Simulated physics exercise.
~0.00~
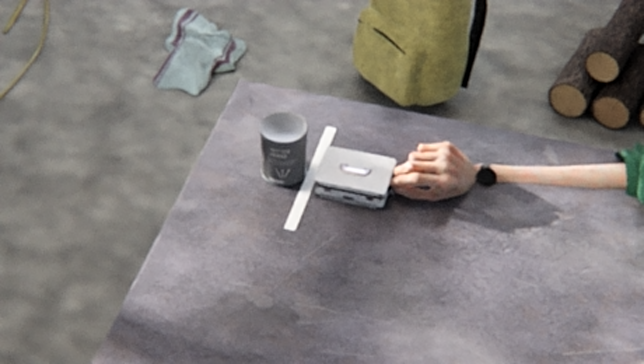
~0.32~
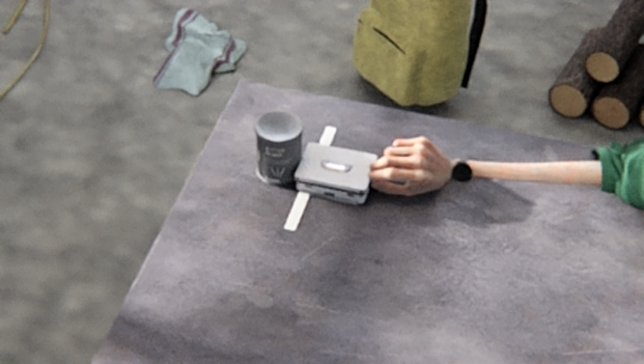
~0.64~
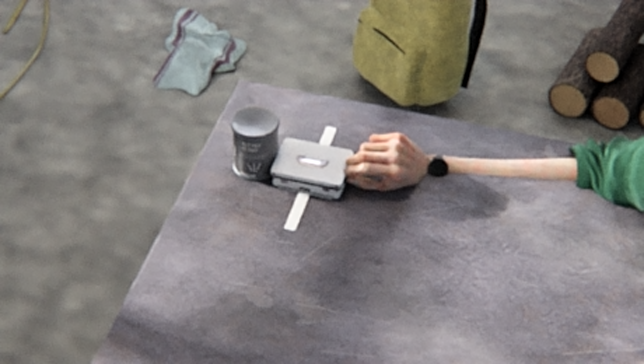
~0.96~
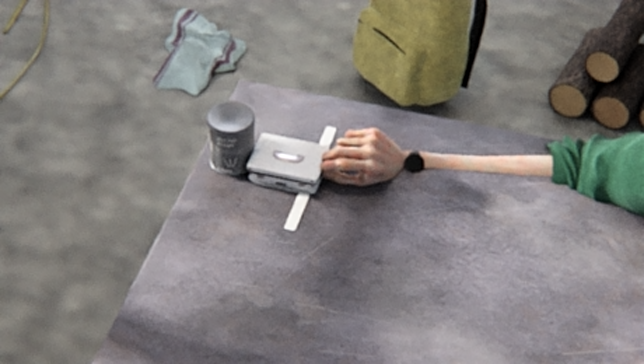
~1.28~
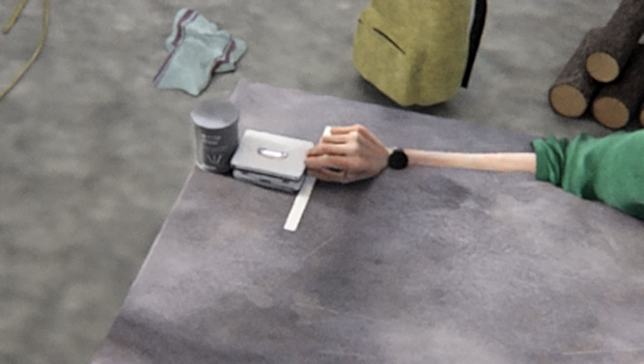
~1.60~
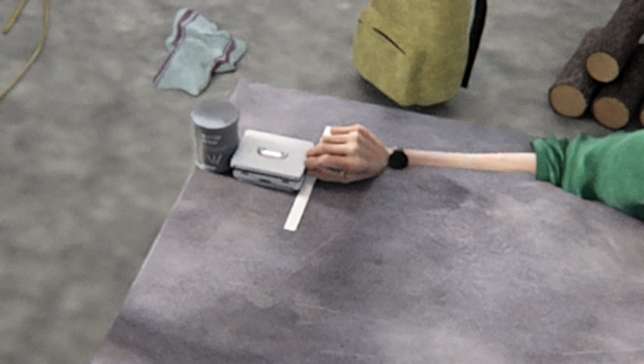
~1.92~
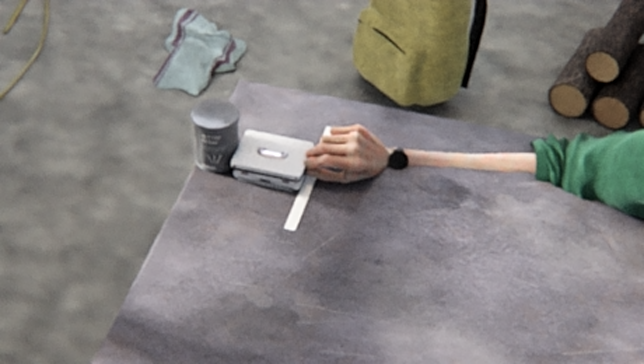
On a grey table, a hand pushes a case and tin left past tape, stopping near the edge.
